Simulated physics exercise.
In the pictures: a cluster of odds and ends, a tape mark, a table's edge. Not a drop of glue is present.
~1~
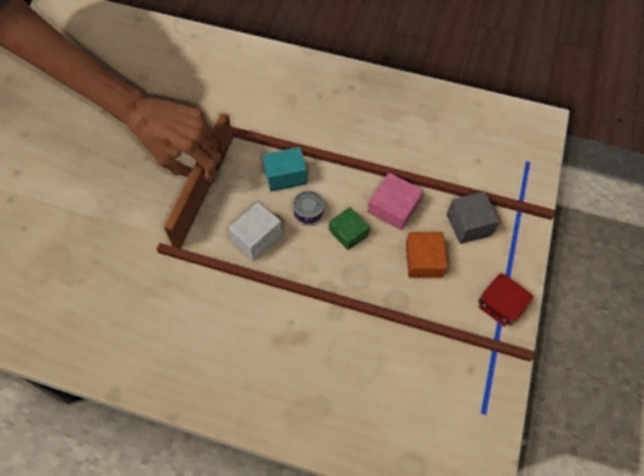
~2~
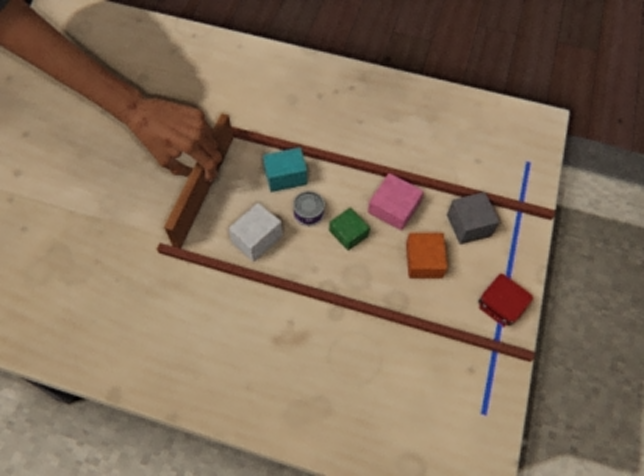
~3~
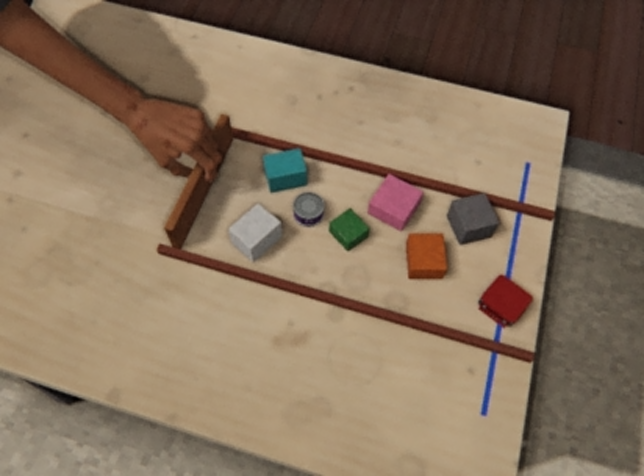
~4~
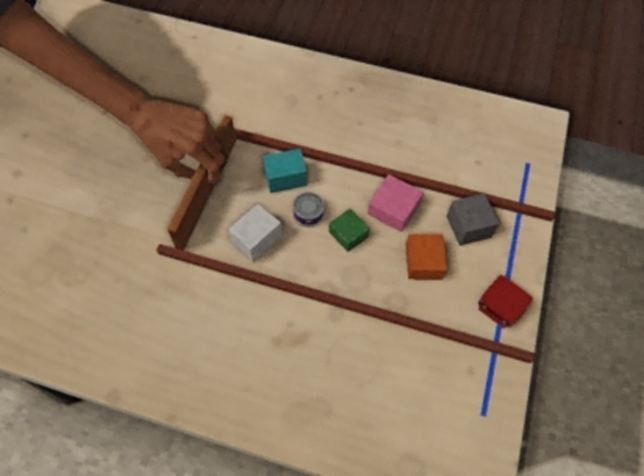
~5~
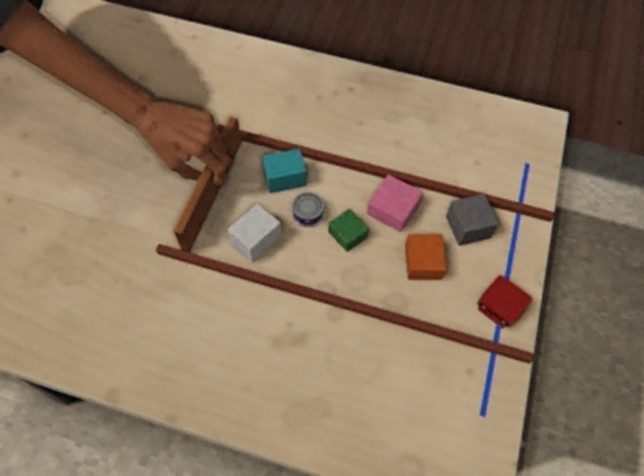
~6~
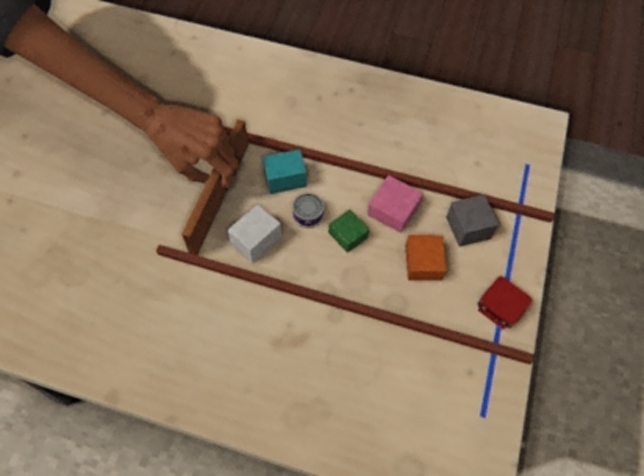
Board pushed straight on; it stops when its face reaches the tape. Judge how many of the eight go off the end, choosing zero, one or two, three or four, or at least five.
The push is going to clear five or more off the end.
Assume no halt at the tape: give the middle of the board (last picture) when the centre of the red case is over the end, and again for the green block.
The middle is at (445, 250) when it's the red case, and at (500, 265) when it's the green block.
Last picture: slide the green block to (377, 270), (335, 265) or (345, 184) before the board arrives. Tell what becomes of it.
Going through them in turn, the case fails to stay, then fails to stay, then fails to stay.
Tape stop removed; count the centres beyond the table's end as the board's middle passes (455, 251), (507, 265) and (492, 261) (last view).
Respectively 2, 5 and 4.
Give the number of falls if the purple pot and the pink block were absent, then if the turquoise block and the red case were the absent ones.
3 in the first try, 3 in the second.
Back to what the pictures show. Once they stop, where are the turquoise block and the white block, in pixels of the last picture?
Around (537, 245) and around (523, 307).
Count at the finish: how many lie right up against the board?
The count comes out at 3.
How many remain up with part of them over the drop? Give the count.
Expected count: 1.
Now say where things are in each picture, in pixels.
In the first frame, red case (504, 301); grey block (472, 218); orange block (426, 255); board (201, 179); tape (509, 274).
In the second frame, grey block (472, 219); green block (349, 229).
In the third frame, orange block (426, 256); purple pot (309, 209).
In the fourth frame, red case (504, 303); white block (256, 233).
In the fifth frame, grey block (471, 220); turquoise block (285, 171).
In the sixth frame, red case (504, 304); grey block (472, 221); orange block (425, 258); board (218, 186); tape (508, 277).
Early on, none off yet; red case at rest near (504, 304); grey block at rest near (472, 221); orange block at rest near (425, 258).
A while later, none off yet; red case at rest near (504, 304); grey block travelled a little near (489, 227); orange block travelled about its own width near (453, 268).
Further along, none off yet; red case travelled about its own width near (543, 337); grey block travelled well along near (562, 253); orange block travelled well along near (518, 305).
Finally, the number that fall off is five or more; lost, green block, pink block, orange block, grey block and red case.
